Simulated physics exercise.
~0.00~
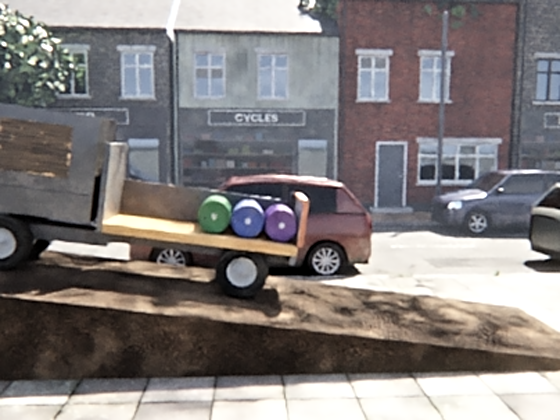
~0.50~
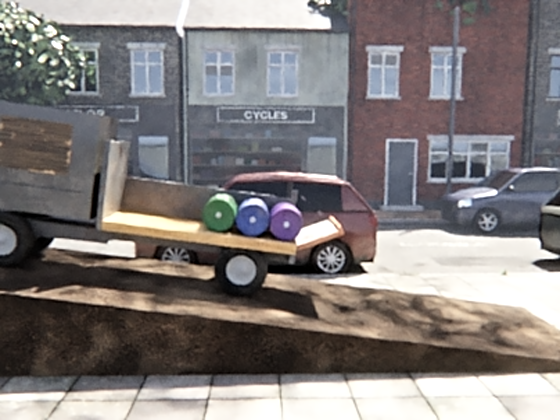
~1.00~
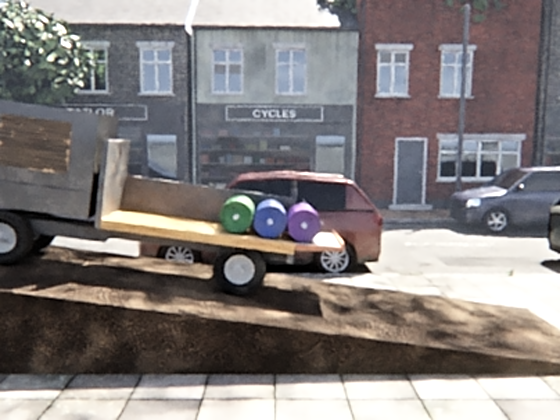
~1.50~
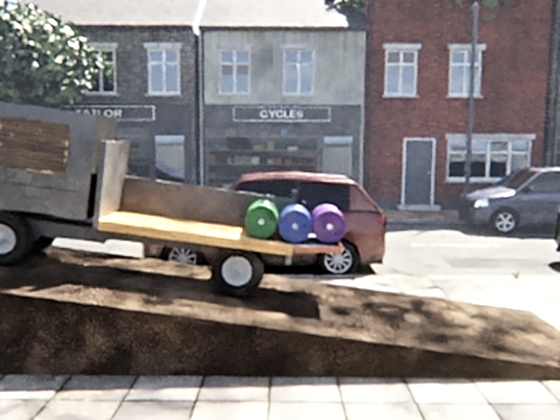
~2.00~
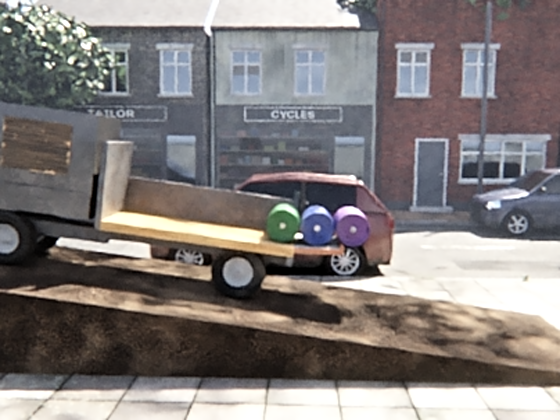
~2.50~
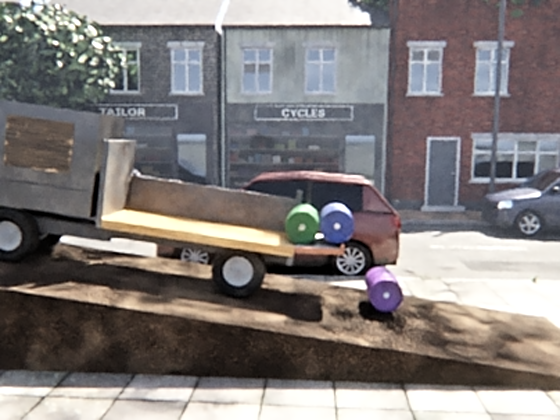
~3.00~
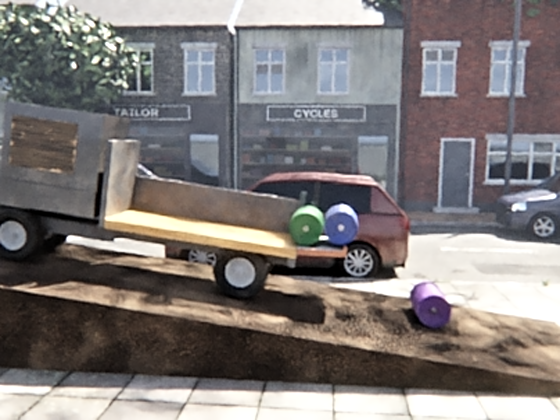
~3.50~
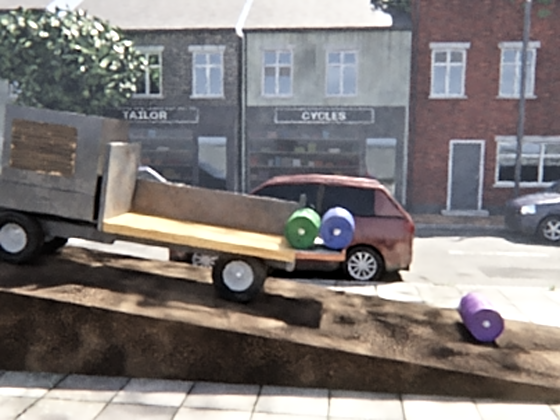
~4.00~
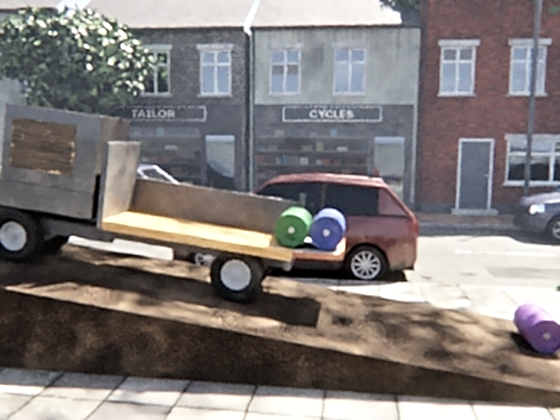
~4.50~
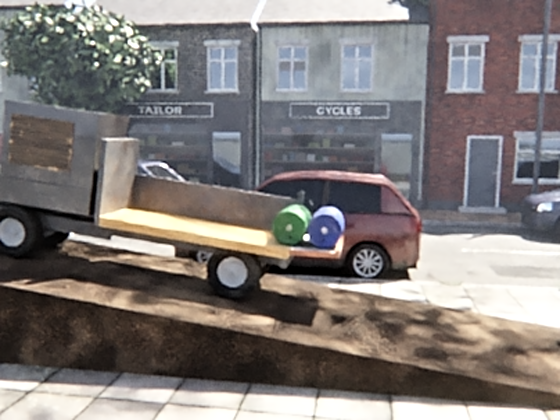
Three coloured kegs rolling right along a sloping truck bed as the tailgate drops, the purple one falling off and rolling downhill away.
